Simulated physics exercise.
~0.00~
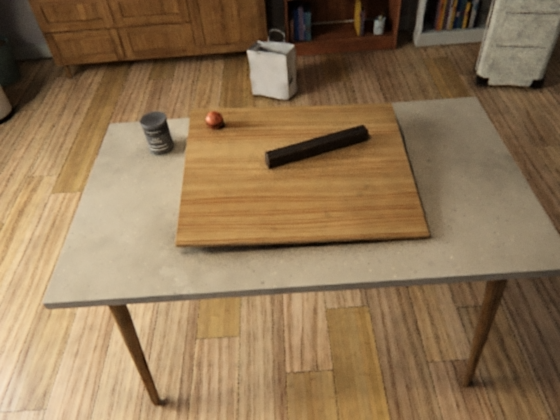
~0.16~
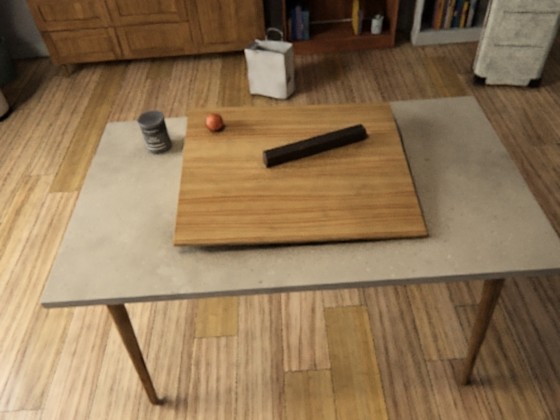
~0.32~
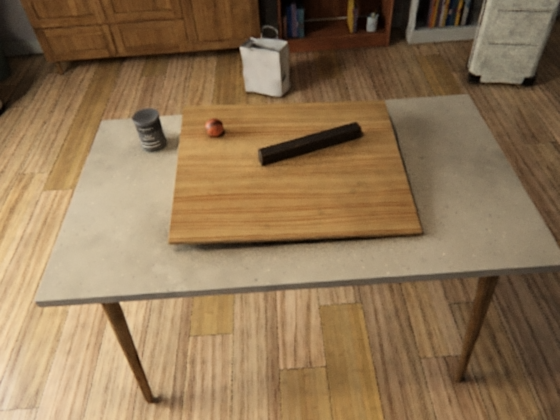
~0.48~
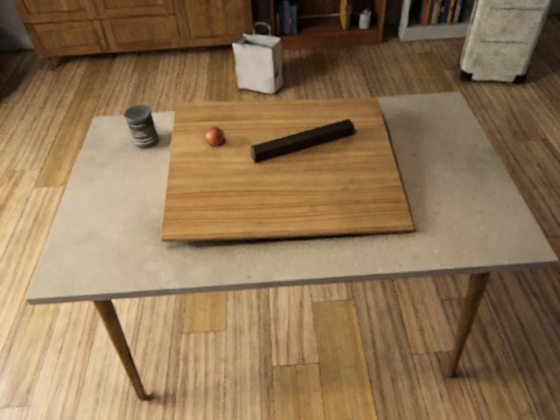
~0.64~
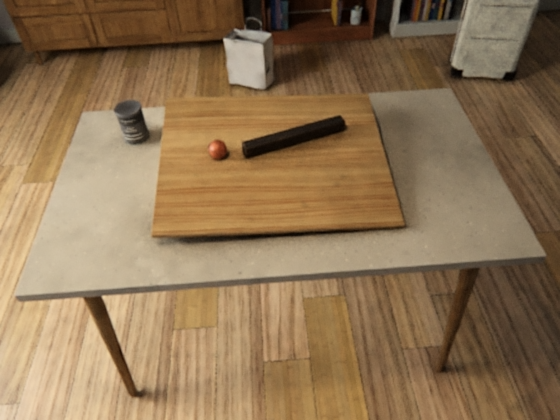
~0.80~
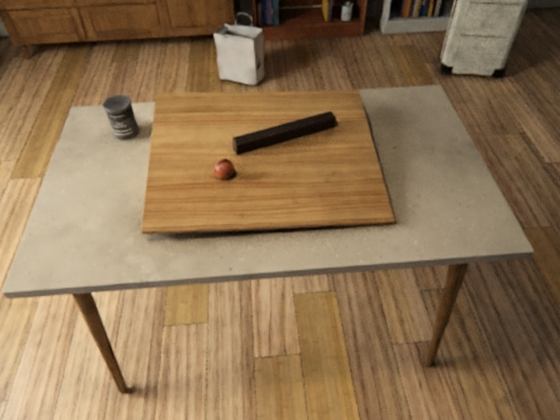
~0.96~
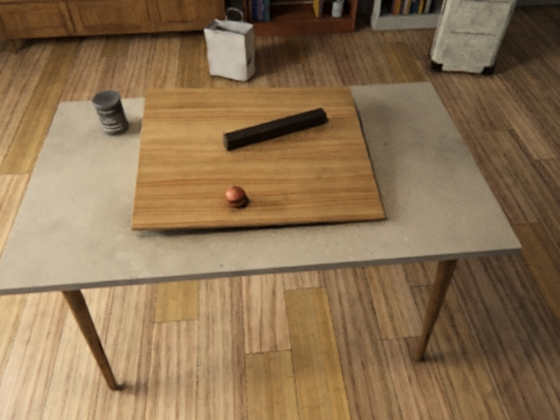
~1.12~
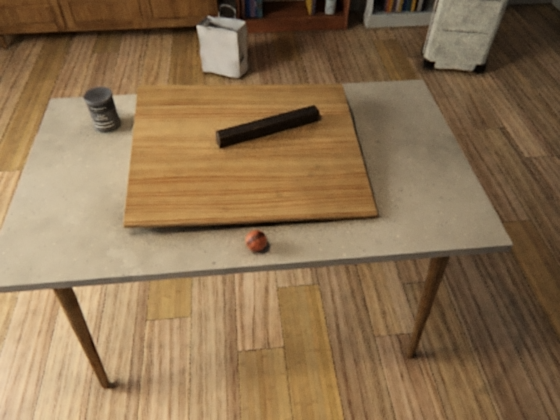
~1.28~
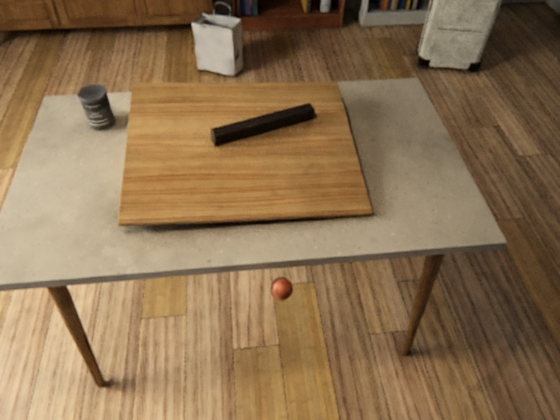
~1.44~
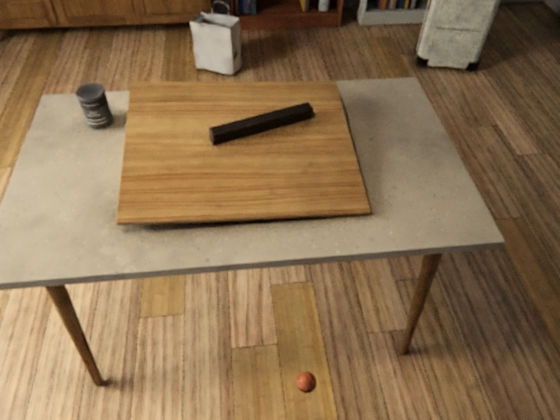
In a wood-floored room with cabinets and bookshelves behind, a grey-topped table is seen from above and in front. A slightly tilted wooden board lies on it, with a dark bar across its upper part, a small orange ball near its upper left, and a grey tin on the tabletop to the left. The ball starts rolling slowly toward the viewer, passes the left end of the bar and gathers speed down the board, drifting right. It leaves the board, crosses the strip of tabletop and drops over the near edge, ending low in front of the table, while the bar and tin stay put.
